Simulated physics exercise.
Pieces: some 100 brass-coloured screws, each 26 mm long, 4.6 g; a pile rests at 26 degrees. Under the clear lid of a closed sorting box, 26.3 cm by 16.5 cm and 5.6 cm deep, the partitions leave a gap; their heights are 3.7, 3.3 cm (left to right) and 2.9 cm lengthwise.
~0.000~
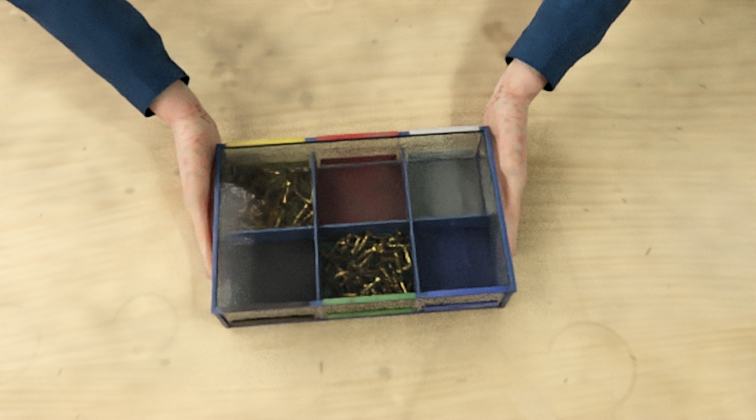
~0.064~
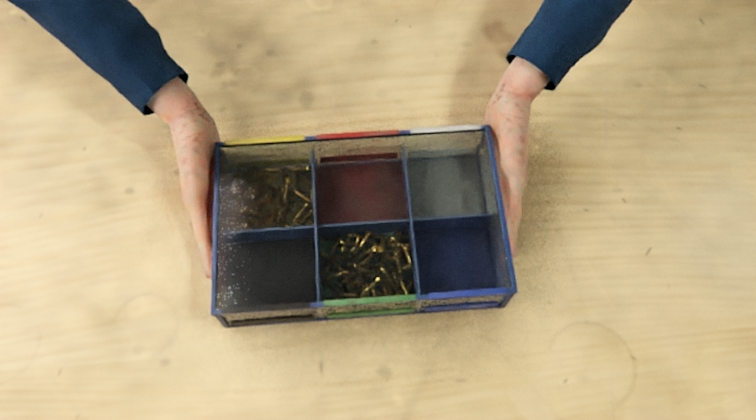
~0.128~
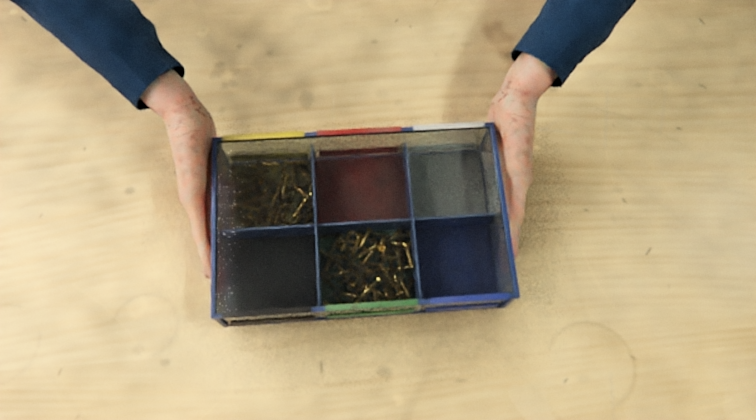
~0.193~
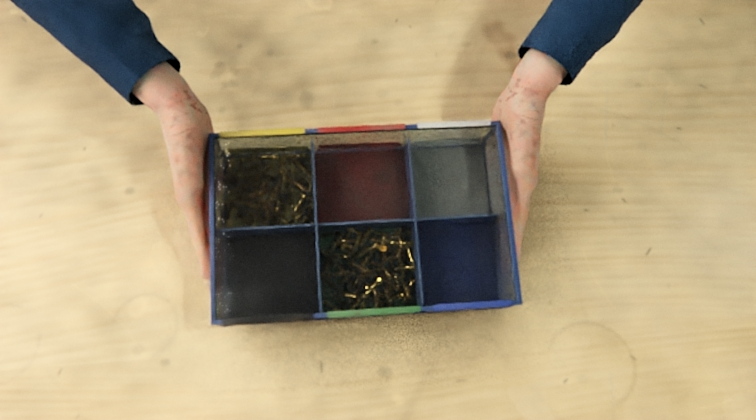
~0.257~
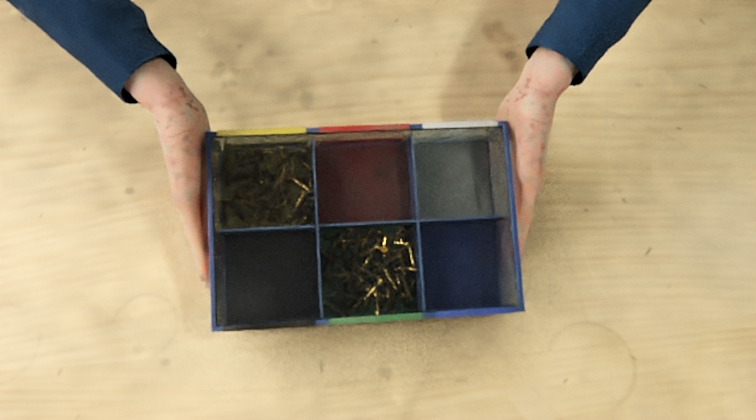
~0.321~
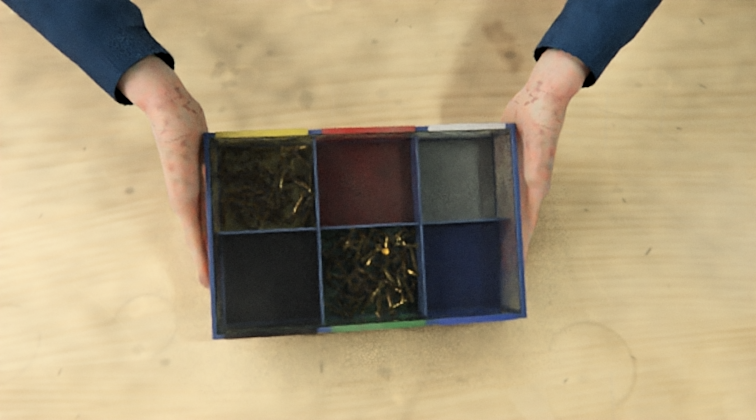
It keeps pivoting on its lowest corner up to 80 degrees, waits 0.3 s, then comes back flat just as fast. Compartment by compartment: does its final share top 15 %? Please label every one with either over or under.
Labels - red: Under; blue: Under; green: Over; yellow: Over; white: Under; black: Under.
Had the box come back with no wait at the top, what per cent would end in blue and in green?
Then, in per cent: Blue 0, green 60.
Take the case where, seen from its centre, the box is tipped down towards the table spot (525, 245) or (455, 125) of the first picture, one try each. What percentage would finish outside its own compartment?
I'd put it at roughly 20 per cent for the first tilt and roughly 20 per cent for the second.
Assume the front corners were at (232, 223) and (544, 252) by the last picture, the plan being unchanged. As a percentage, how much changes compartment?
In that case close to 35 per cent.
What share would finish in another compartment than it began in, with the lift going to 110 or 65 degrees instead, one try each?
50 % and 5 %.
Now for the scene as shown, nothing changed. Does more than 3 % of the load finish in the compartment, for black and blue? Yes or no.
So black is a pass and blue is a miss.
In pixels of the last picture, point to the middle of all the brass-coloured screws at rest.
I'd put it at about (344, 292).
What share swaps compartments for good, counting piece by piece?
About 10 percent of it.
Then, at 1.20 s, tilt 80 degrees; green 60 %, yellow 30 %, black 10 %.
Then, at 1.79 s, tilt 40 degrees; green 60 %, yellow 30 %, black 10 %.
After 2.43 s, tilt 0 degrees; green 60 %, yellow 30 %, black 10 %.
In the end, at 2.8 s, red 0 %, blue 0 %, green 60 %, yellow 30 %, white 0 %, black 10 %.
